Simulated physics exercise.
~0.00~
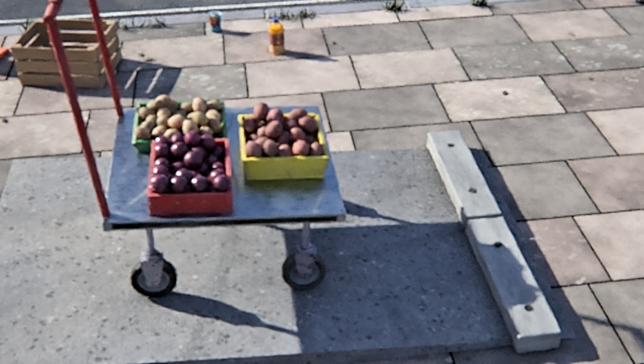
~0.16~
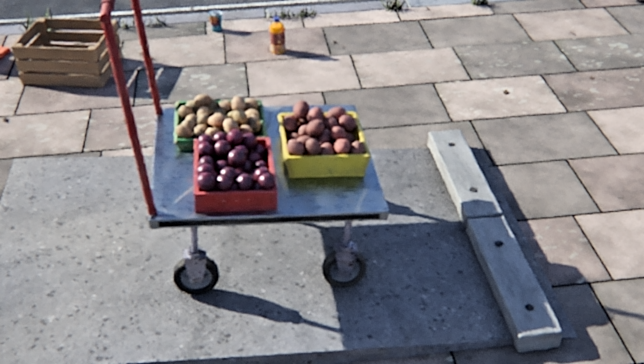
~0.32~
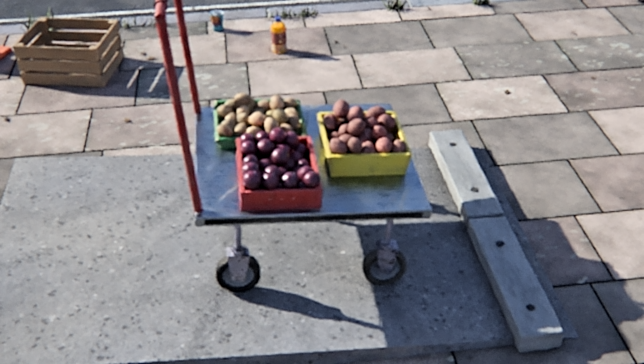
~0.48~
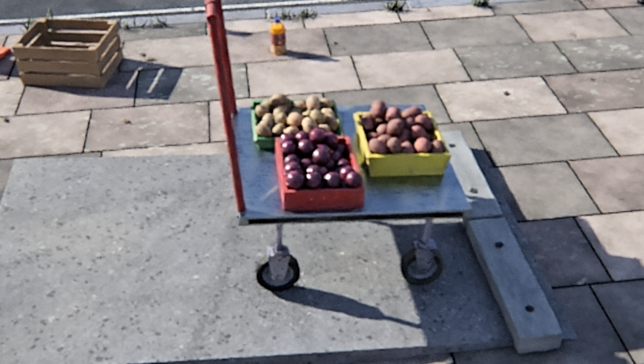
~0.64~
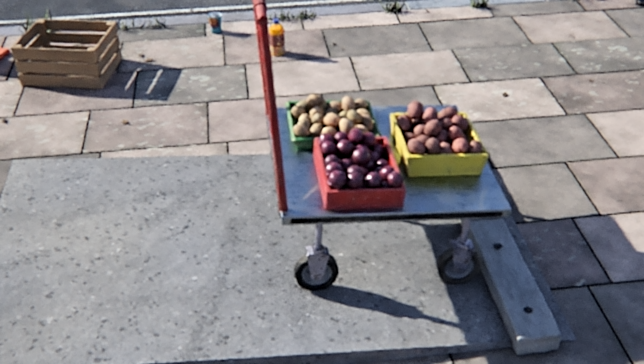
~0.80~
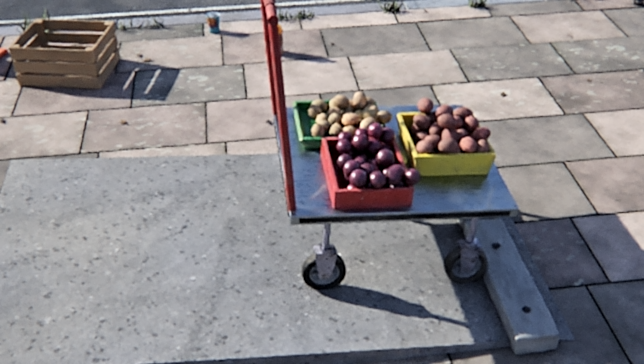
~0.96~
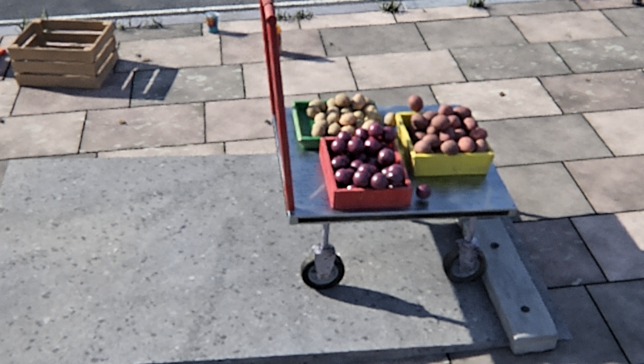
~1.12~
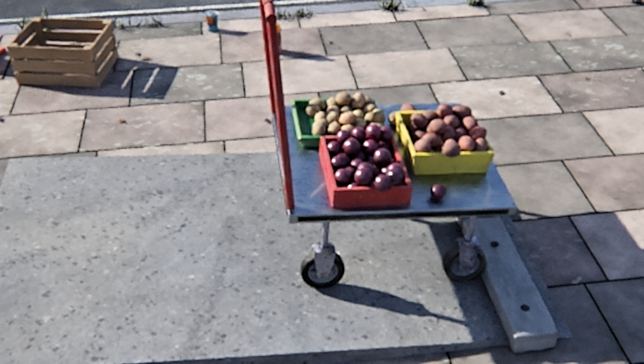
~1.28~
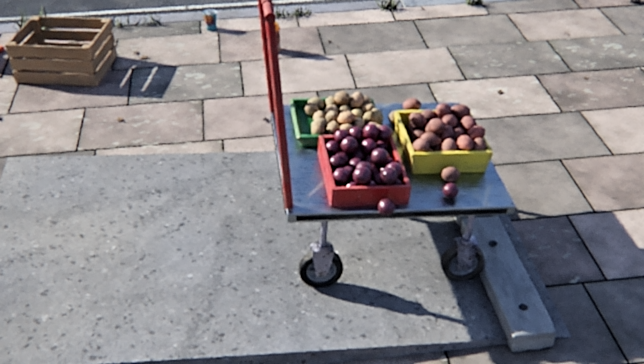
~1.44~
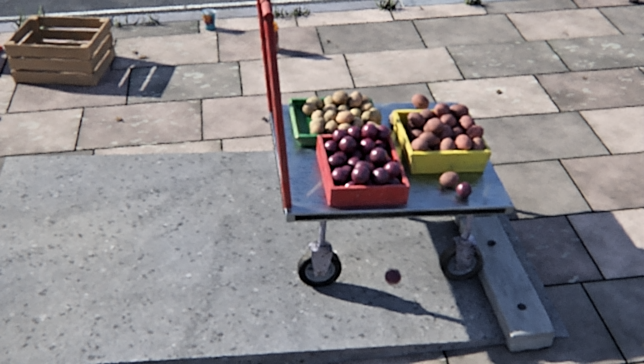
Trolley carrying crates of potatoes and red onions rolling right, stopping abruptly at a low kerb, a few spilling from the crates.
